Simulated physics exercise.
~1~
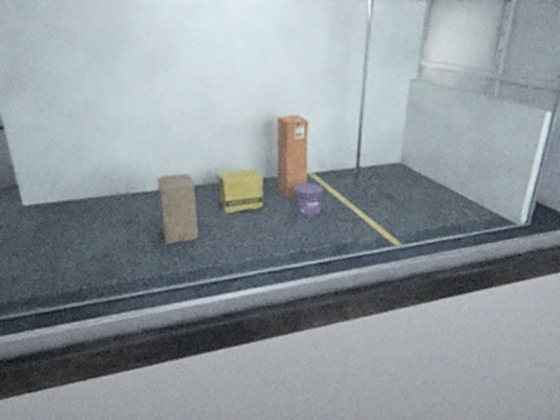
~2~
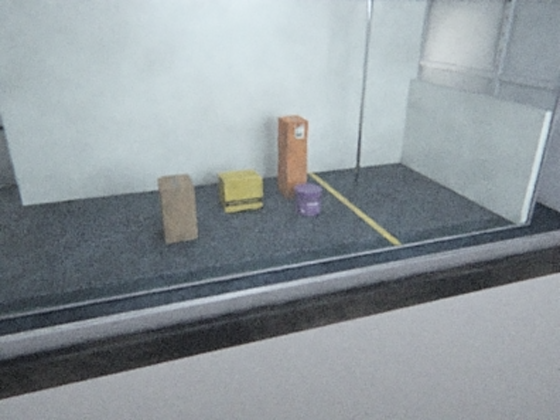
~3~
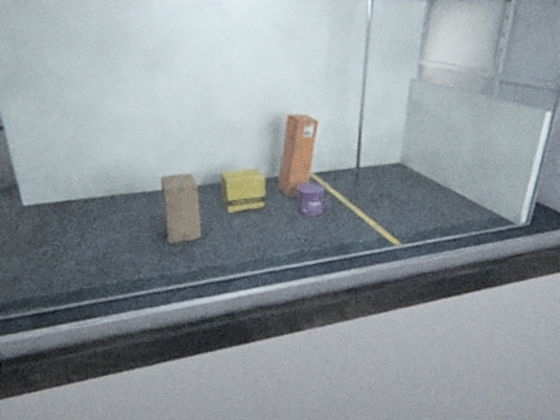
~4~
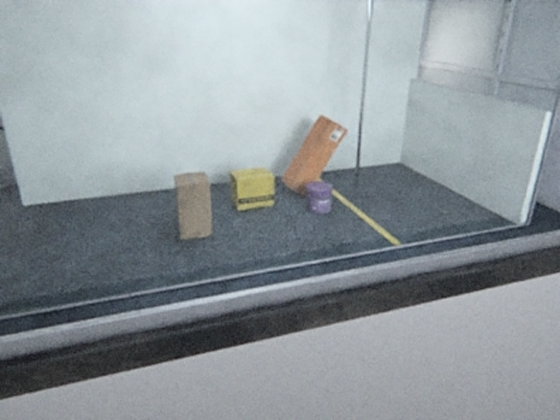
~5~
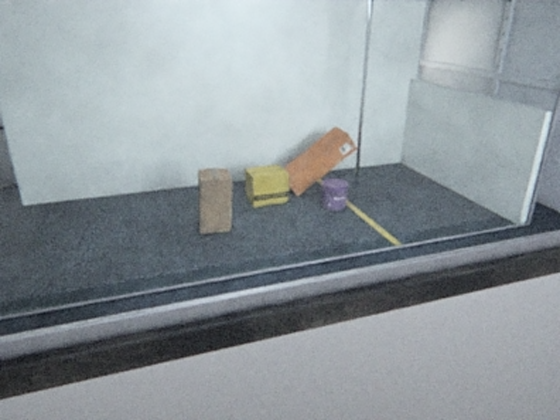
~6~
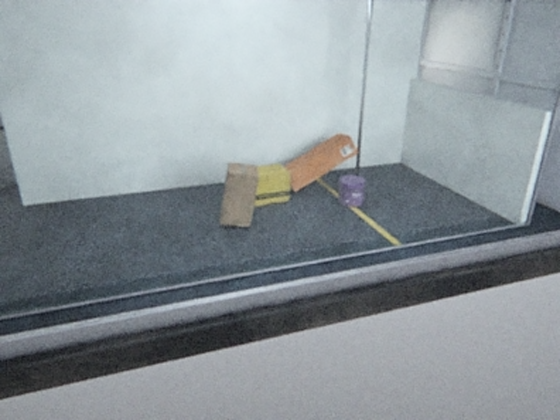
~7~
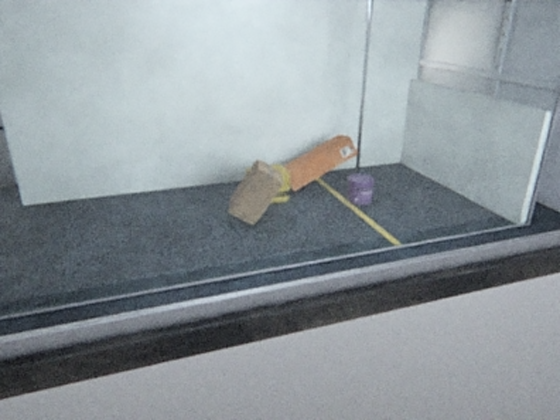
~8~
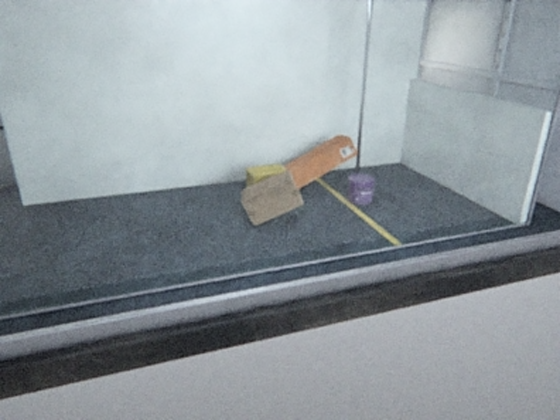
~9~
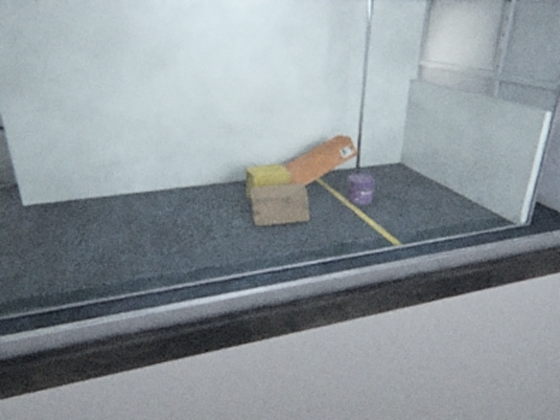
We see a brown pack, yellow carton, orange tall box and purple bucket slide right across a dark floor as the orange box topples rightward; the brown pack then tips onto its side by the carton, and only the bucket ends past the yellow line.
